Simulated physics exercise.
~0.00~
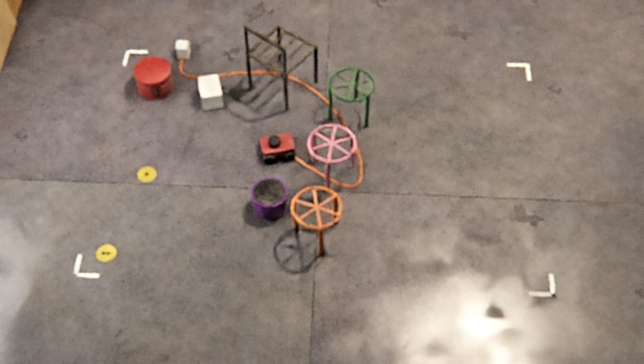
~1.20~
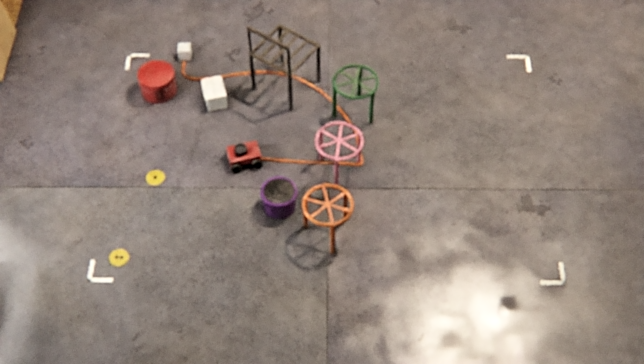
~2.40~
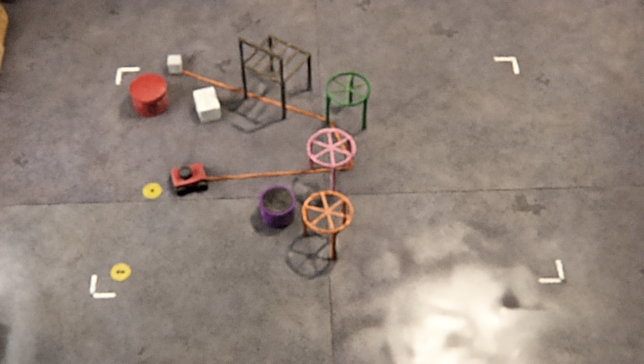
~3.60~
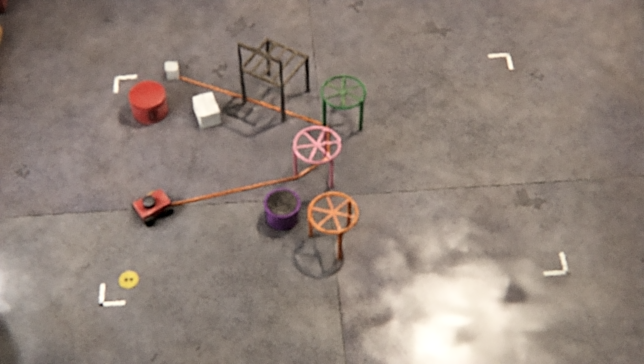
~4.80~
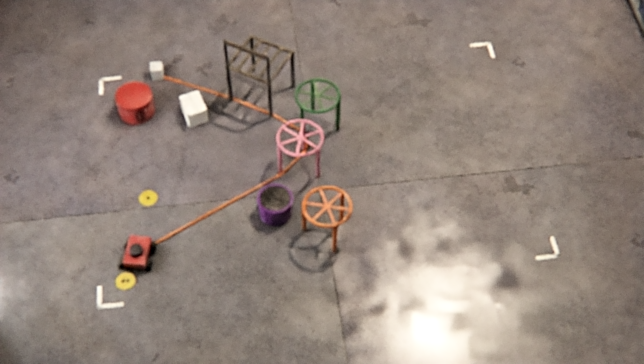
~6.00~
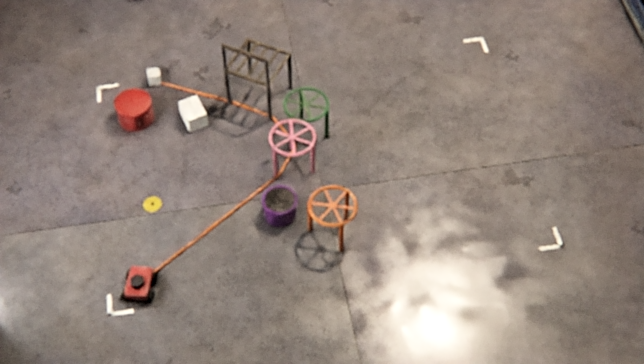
In this clip, a small red cart trailing an orange cord moves left past a purple pot, then down over yellow marks on a gray floor, as the cord tightens and drags the pink and green stools slightly left, ending beside the lower-left corner mark.
